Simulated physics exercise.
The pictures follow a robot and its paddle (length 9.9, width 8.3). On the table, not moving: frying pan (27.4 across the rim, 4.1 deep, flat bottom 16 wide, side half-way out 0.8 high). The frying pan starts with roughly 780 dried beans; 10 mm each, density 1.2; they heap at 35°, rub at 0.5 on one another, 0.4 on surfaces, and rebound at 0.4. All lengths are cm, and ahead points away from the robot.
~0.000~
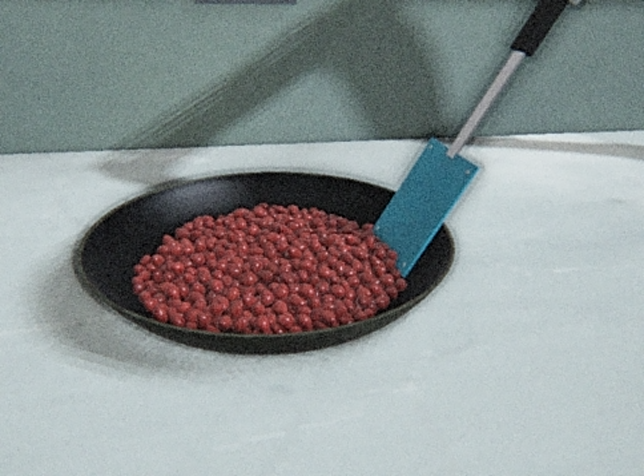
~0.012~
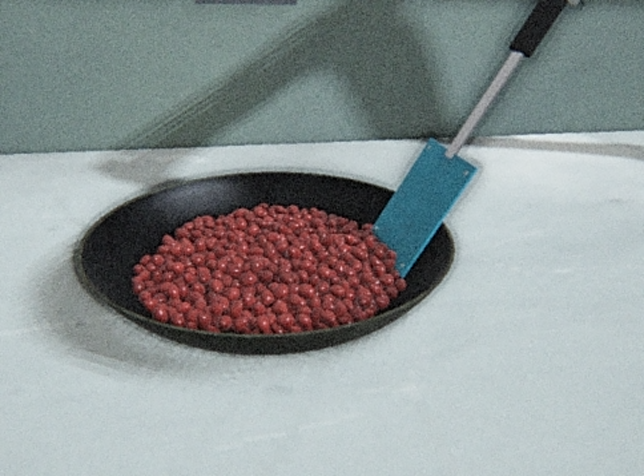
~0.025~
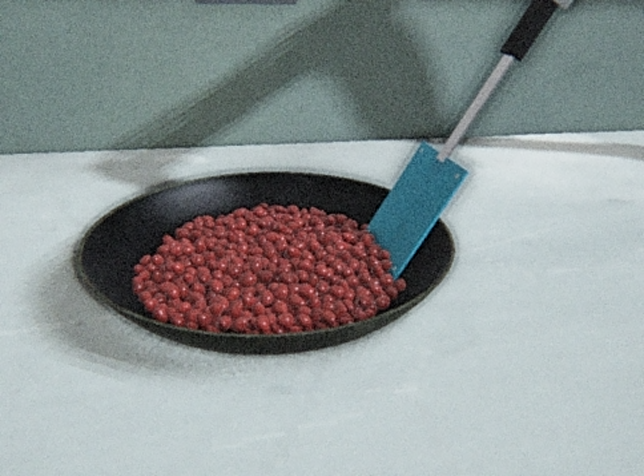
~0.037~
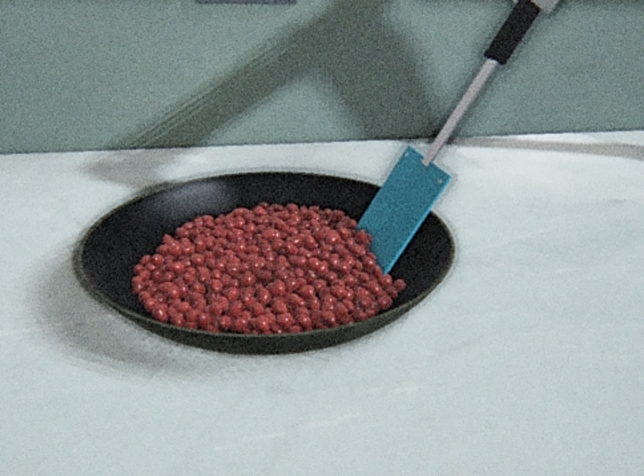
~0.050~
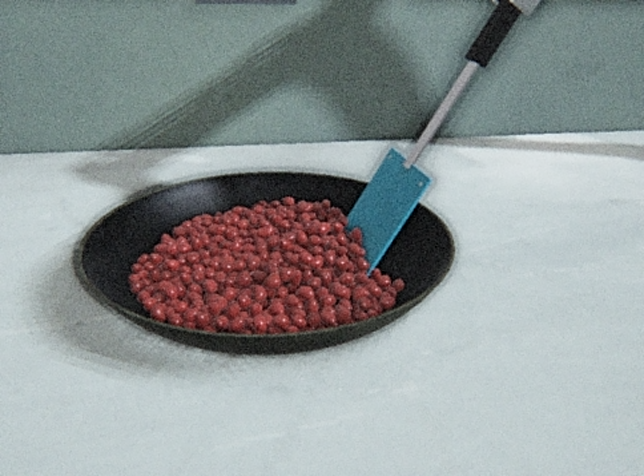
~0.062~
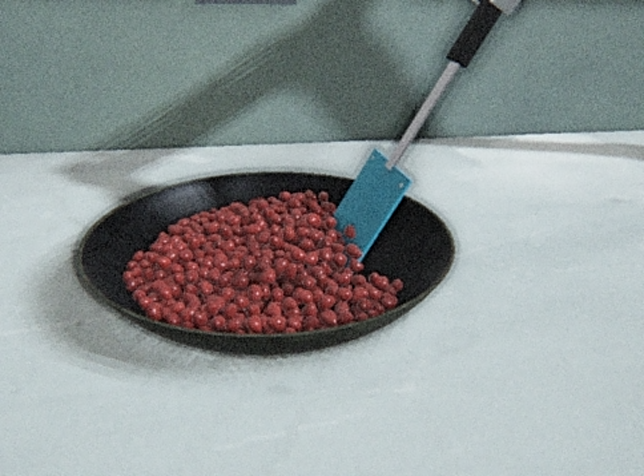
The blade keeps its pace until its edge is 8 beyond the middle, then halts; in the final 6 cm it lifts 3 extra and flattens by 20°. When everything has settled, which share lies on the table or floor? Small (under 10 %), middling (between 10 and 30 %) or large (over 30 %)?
On the table or floor the share is middling, between 10 and 30 %.
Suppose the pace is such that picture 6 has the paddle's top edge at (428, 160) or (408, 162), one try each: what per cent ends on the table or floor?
Some 5 and 10 per cent.
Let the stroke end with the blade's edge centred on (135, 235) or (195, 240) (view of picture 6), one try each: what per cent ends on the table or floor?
Some 30 and 15 per cent.
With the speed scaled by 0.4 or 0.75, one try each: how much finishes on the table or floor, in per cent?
About 5 and 15 per cent.
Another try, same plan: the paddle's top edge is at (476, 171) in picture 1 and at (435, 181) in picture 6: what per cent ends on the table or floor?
Some 5 per cent.
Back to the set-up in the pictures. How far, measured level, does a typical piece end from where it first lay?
About 5 cm.
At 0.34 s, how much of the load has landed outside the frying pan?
Some 20 per cent.
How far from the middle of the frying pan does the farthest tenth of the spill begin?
About 40 cm.
After 0.09 s, sloping 60°, highest piece 7 above the table; 781 in the frying pan.
After 0.13 s, sloping 55°, highest piece 8 above the table; 781 in the frying pan.
After 0.34 s, sloping 40°, highest piece 8 above the table; 616 in the frying pan, 156 on the table or floor, 9 on the blade or in flight.
After 1.39 s, sloping 40°, highest piece 4 above the table; 616 in the frying pan, 165 on the table or floor.
At rest, 616 in the frying pan, 165 on the table or floor. That is 21 % on the table or floor.
